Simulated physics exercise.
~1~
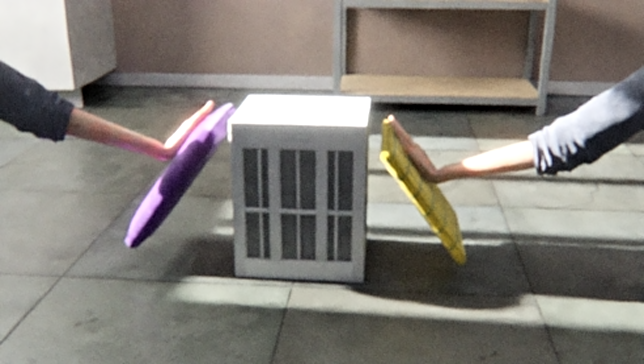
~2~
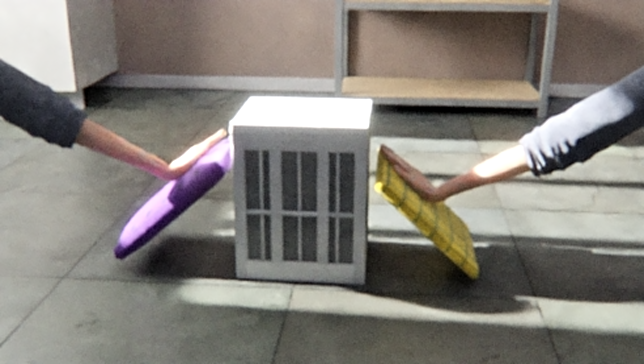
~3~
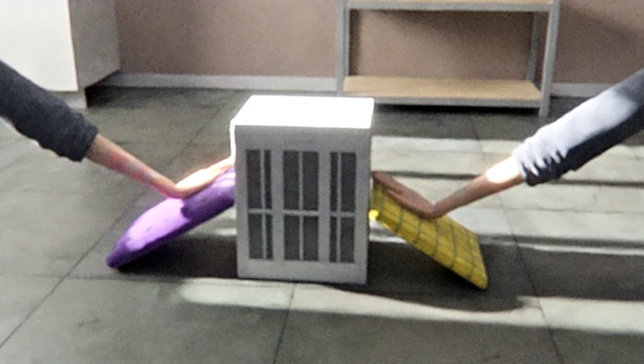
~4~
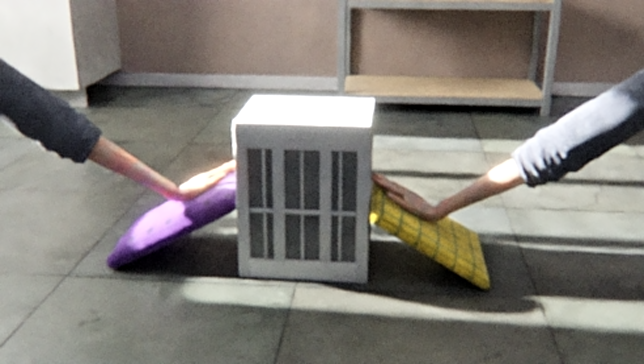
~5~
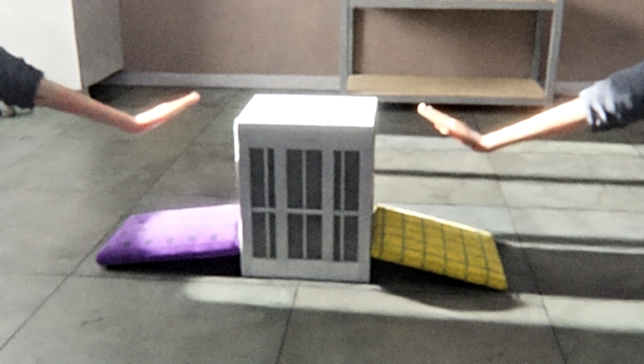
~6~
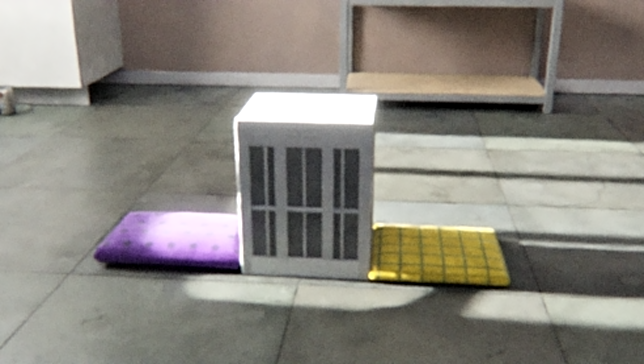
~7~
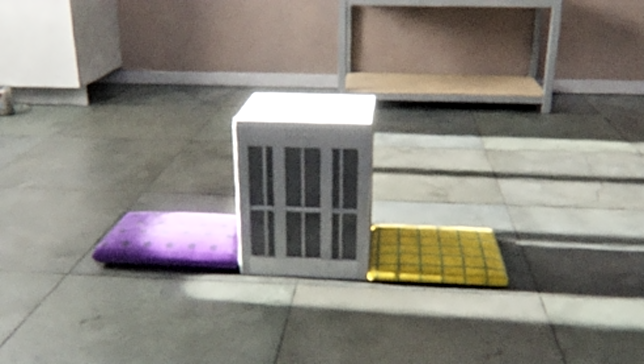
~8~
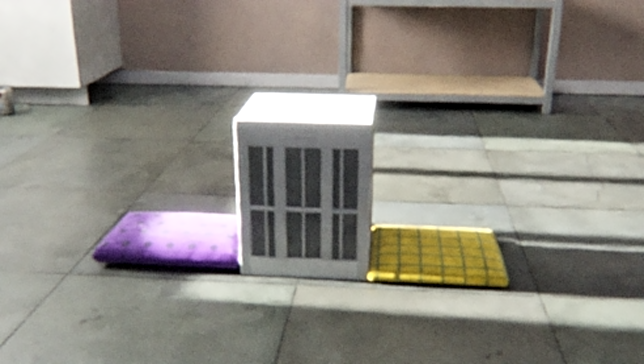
A white crate with dark slatted openings stands on a grey tiled floor, seen from the front by a slightly swaying camera, with a shelf and a pinkish wall behind. On its left a purple pillow leans against it under one hand, and on its right a yellow seat pad with a grid pattern leans under another. Both cushions tilt lower as the hands go down with them, then pause at a slant. The hands lift away and leave, and both cushions drop the rest of the way. They end lying flat on either side of the unmoved crate.
